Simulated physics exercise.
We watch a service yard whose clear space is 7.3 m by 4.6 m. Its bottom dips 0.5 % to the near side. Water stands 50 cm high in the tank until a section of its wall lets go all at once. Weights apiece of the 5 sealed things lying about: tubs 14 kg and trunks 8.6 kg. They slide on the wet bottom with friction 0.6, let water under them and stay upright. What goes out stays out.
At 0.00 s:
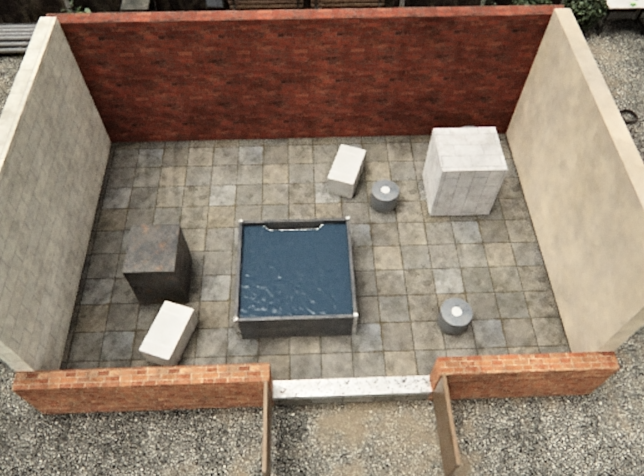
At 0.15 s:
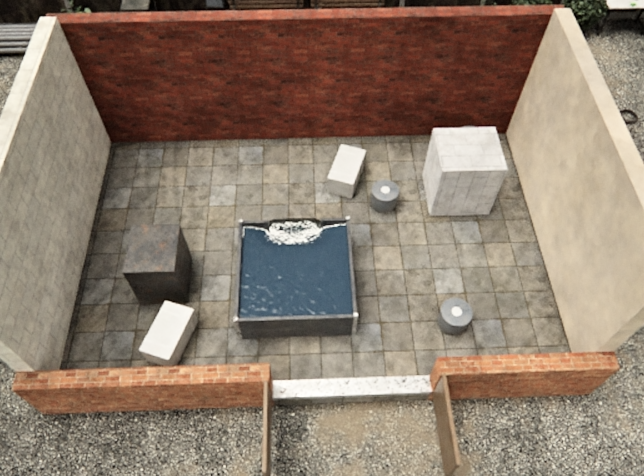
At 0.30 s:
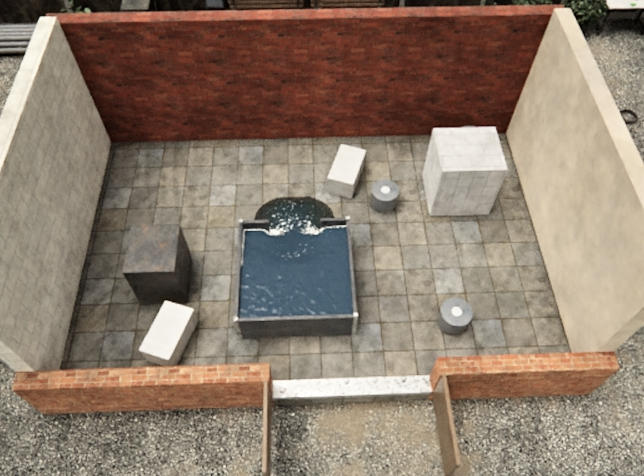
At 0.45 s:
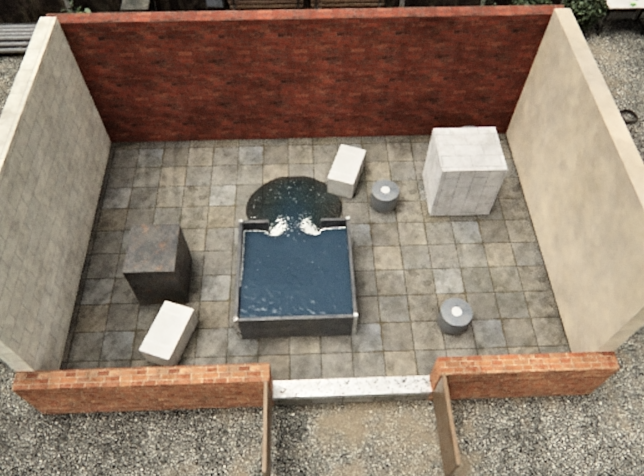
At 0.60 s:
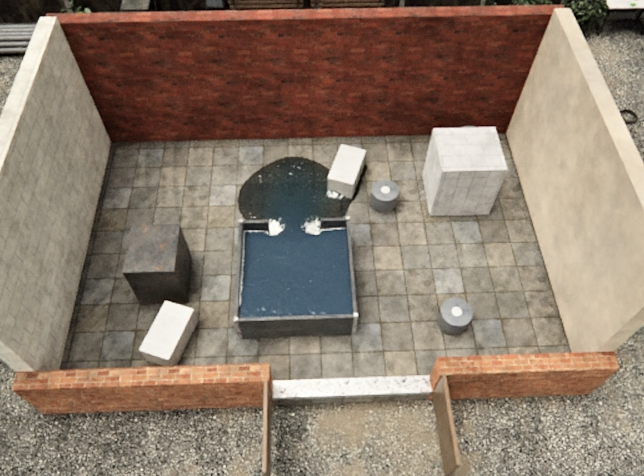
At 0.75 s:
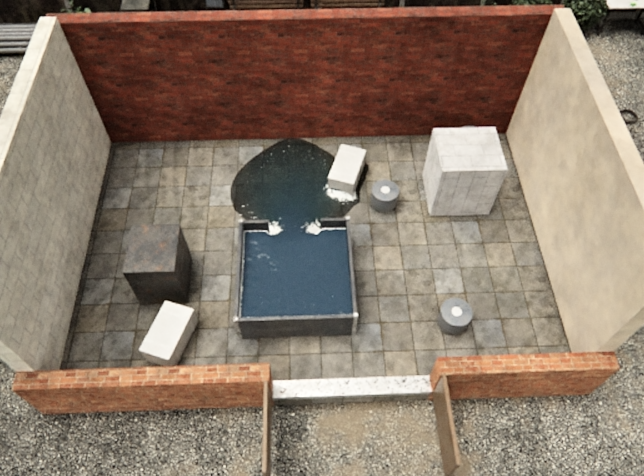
At the start, dark water fills a square tank in a walled, paved yard scattered with pale and dark blocks and small round grey objects. Water foams through the tank's back edge and spreads across the paving in a widening rounded pool, reaching a pale block, while the objects stay still.
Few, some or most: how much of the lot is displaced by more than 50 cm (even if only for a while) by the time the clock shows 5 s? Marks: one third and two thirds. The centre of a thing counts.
It is between one and two thirds.
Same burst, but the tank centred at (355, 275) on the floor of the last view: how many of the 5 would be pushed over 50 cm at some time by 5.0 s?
Then 2.
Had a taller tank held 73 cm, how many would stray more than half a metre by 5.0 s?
Then 2.
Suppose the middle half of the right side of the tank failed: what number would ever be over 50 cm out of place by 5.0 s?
Then 1.
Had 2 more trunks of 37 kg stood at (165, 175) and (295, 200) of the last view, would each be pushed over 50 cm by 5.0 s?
In turn: Under, over.
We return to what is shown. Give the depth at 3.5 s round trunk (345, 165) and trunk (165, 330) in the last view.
About 8 and 0 cm.
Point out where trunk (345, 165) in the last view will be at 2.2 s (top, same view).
Around (398, 139).
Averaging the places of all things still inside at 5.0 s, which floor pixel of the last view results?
At about (403, 230).
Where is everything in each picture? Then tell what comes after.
A trunk at (347, 164) rests on the ground; a tub at (457, 312) rests on the ground; 2.5 m2 under water; 0 of 5 have shifted, in the first frame.
A trunk at (347, 164), on the bottom; a tub at (457, 312) rests on the ground; water covers 2.9 m2; 0 of 5 have shifted, in the second frame.
A trunk at (347, 164) rests on the ground; a tub at (457, 312), on the bottom; water covers 3.5 m2; 0 of 5 have shifted, in the third frame.
A trunk at (347, 164) rests on the ground; a tub at (457, 312), on the bottom; 4.2 m2 under water; 0 of 5 have shifted, in the fourth frame.
A trunk at (347, 164) rests on the ground; a tub at (457, 312) rests on the ground; water covers 4.9 m2; 0 of 5 have shifted, in the fifth frame.
A trunk at (347, 163) rests on the ground; a tub at (457, 312) rests on the ground; water covers 5.8 m2; 0 of 5 have shifted, in the sixth frame.
After 1.1 s 0 of 5 are over 50 cm from their spots; 0 afloat.
After 2.2 s 1 of 5 are over 50 cm from their spots; 0 afloat.
After 3.5 s 1 of 5 are over 50 cm from their spots; 1 afloat.
After 5.0 s 2 of 5 are over 50 cm from their spots, and 2 have been at some point; 2 afloat.
